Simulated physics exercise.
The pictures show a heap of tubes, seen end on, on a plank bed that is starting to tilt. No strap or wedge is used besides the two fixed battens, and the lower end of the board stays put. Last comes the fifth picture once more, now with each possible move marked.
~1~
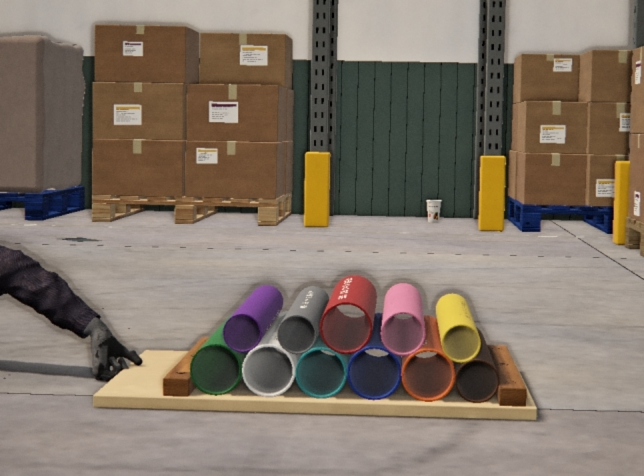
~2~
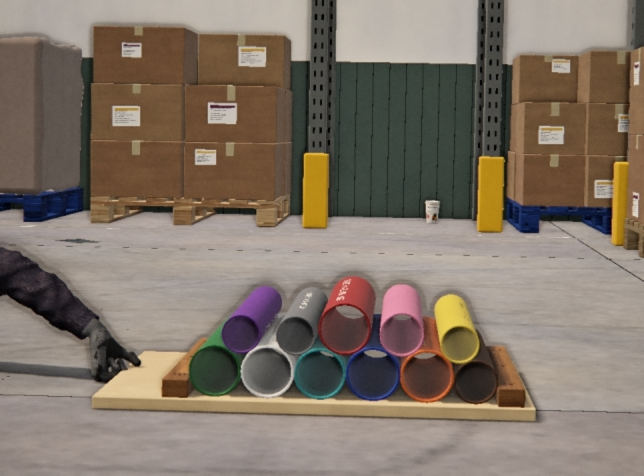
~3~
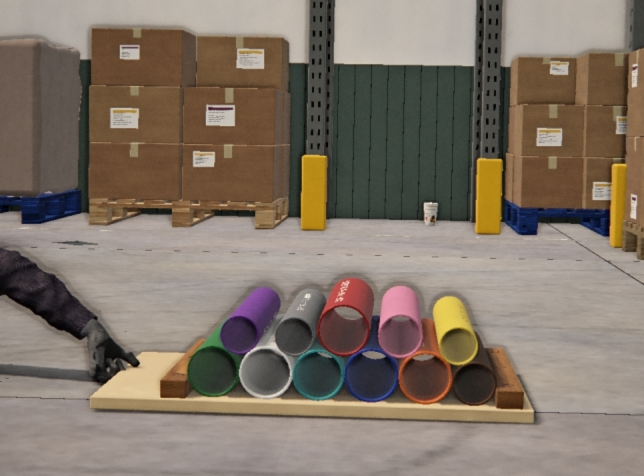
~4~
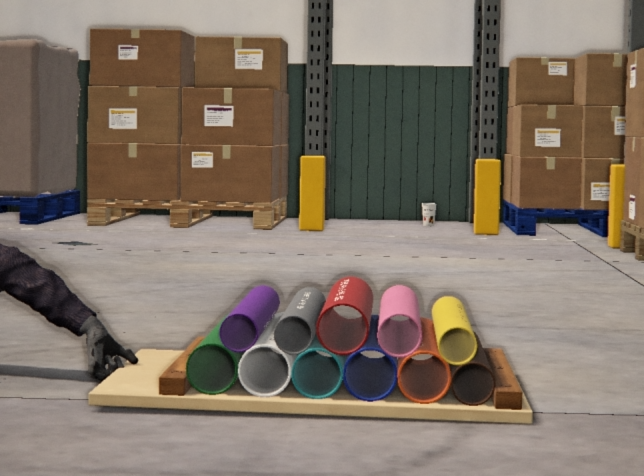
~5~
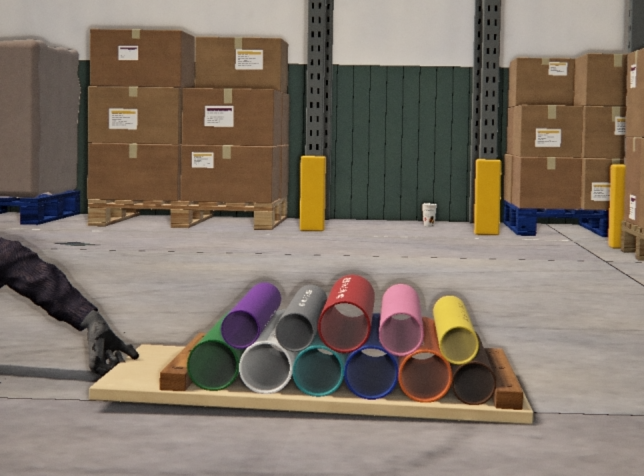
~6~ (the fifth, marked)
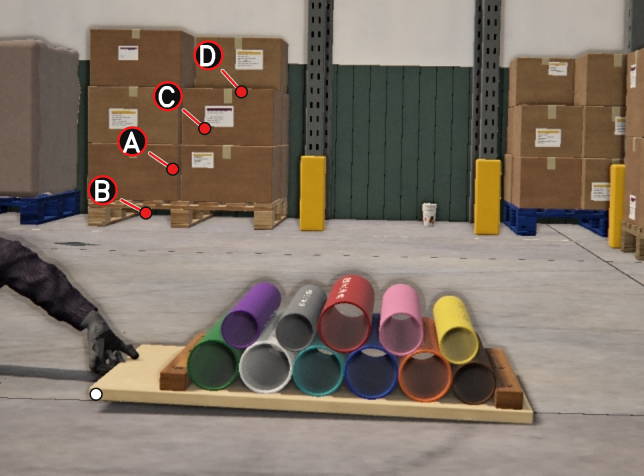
A stack of colorful tubes on a plank bed barely moved, staying piled in two rows between wooden end blocks, while a dark-gloved hand at the left kept hold of the board's edge.
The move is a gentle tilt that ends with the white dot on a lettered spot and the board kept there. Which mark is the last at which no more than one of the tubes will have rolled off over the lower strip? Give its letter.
No higher than B.
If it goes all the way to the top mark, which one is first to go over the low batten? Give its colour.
It is the yellow one.
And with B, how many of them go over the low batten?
It comes to one.
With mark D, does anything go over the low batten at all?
At D: Yes.
On the marked copy, A at (173, 169); B at (146, 213); C at (205, 129); D at (241, 92); the white dot at (96, 395).
Taking B. A third of the way, board at 16°.
Two thirds of the way, board at 27°.
When it is over, board at 27°, one over the low batten (yellow).
As for the rest, A four over the low batten (grey, pink, yellow, red); C five over the low batten; D five over the low batten.
